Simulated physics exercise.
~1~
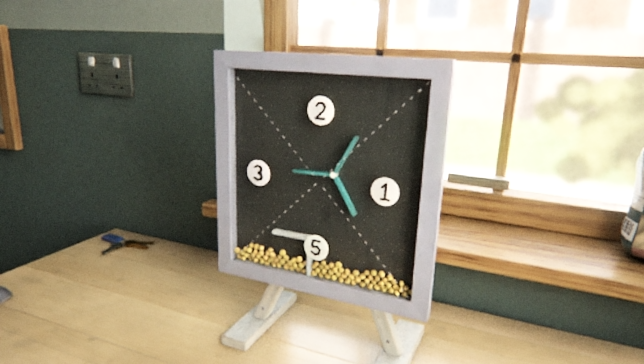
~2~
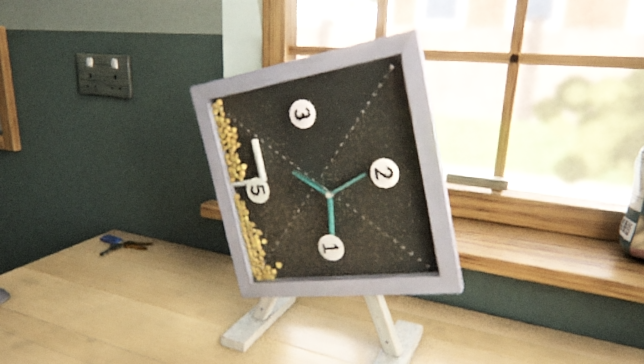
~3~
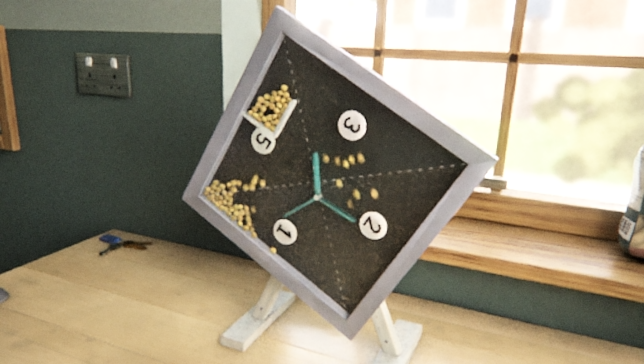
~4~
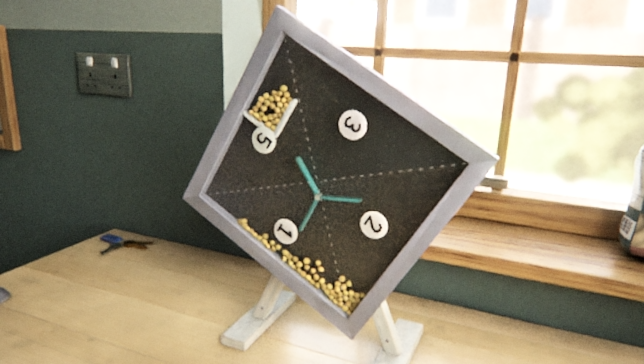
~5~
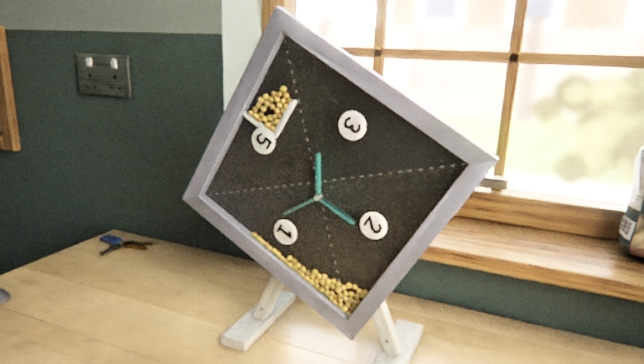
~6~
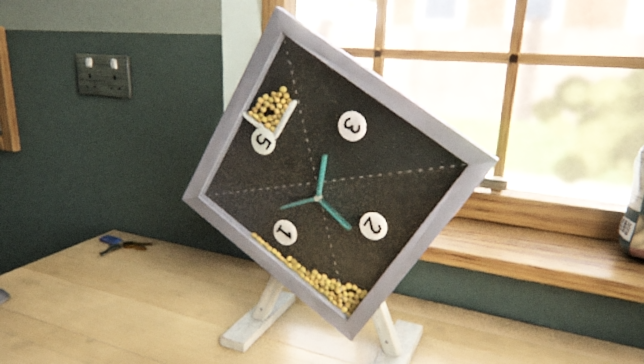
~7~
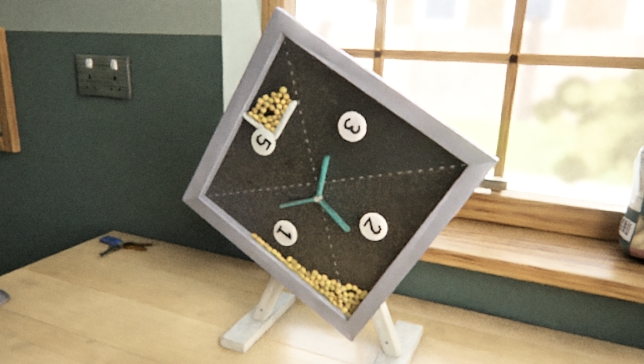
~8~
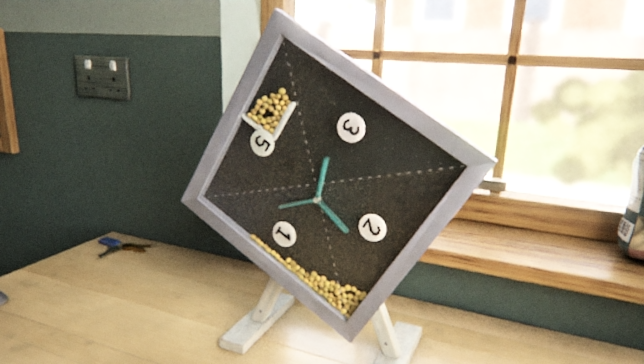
On a wooden table by a window, a square framed case turns clockwise, spilling yellowish beads that settle in separate heaps.
